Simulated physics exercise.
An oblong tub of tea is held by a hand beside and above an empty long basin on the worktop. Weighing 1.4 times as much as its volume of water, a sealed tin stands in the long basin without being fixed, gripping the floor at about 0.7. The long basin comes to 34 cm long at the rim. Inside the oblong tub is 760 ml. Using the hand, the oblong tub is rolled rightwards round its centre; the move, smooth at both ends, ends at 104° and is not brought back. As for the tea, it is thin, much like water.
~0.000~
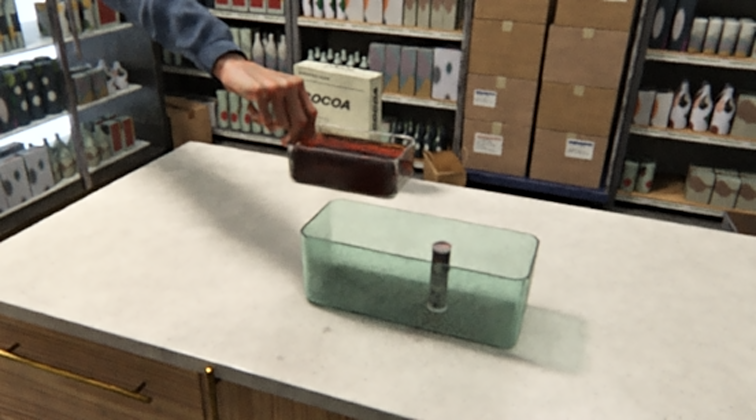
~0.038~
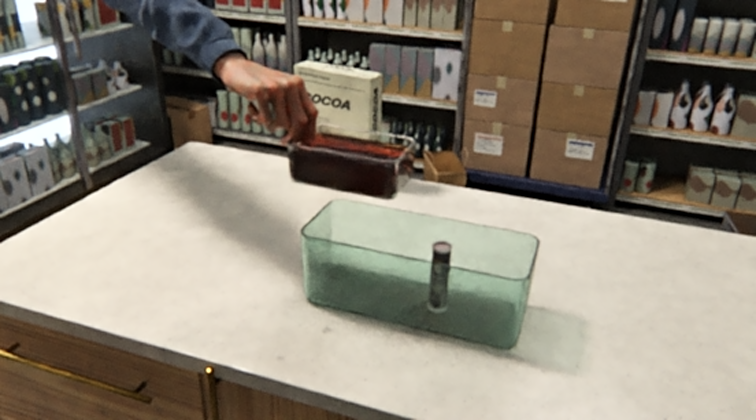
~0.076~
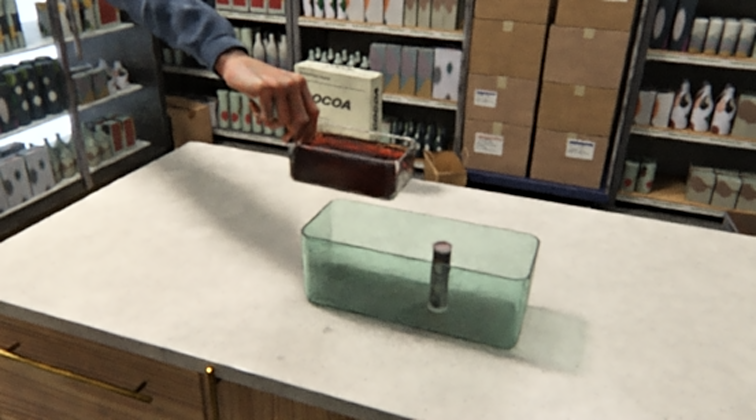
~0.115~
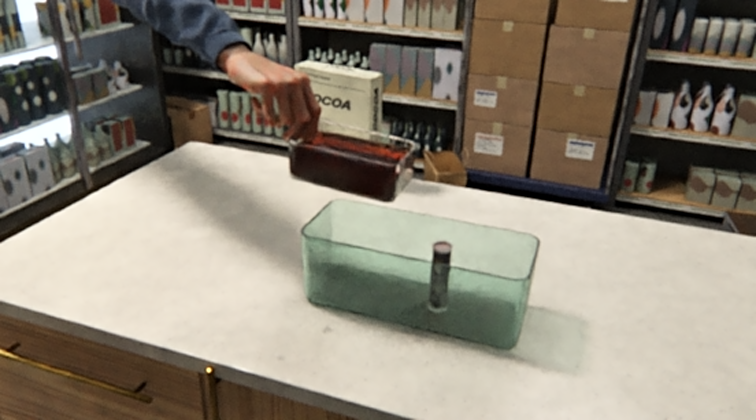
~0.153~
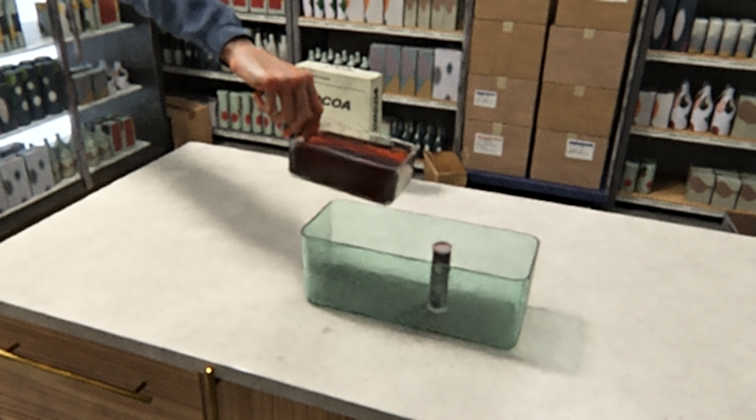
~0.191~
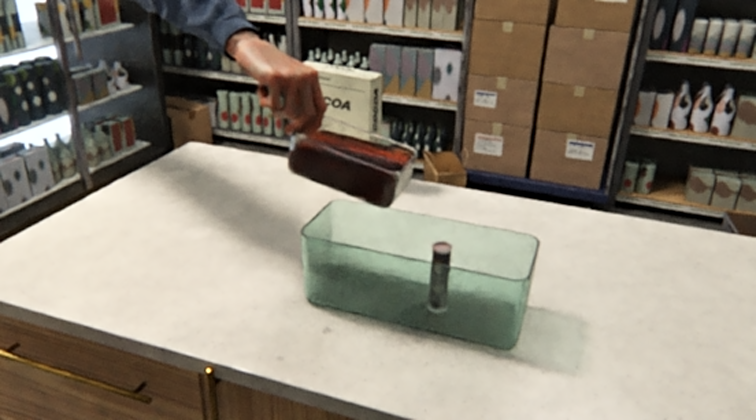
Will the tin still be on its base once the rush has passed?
It's still up.
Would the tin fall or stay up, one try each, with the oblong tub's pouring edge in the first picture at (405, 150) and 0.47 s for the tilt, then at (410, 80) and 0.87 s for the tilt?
First it tips over; then it stays on its base.
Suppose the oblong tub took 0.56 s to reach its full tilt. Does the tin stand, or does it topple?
Then the tin does not tip.
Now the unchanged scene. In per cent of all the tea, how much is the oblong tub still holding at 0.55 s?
Roughly 30 percent.
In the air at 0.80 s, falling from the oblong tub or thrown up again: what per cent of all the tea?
Near 1 percent.
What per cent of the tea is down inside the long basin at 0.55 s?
About 28%.
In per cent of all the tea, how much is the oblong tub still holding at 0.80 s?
Remaining share: Approx. 5 %.
Then, 0.55 s in, the tilt is 72° and 29 per cent is still to pour; the tin stands where it began.
Then, 0.80 s in, the tilt is 103° and 5 per cent is still to pour; the tin stands where it began.
Then, 1.08 s in, the tilt is 104° and 0 per cent is still to pour; the tin stands where it began.
Then, 1.37 s in, the tilt is 104° and 0 per cent is still to pour; the tin stands where it began.
Finally, the tin stands where it began.
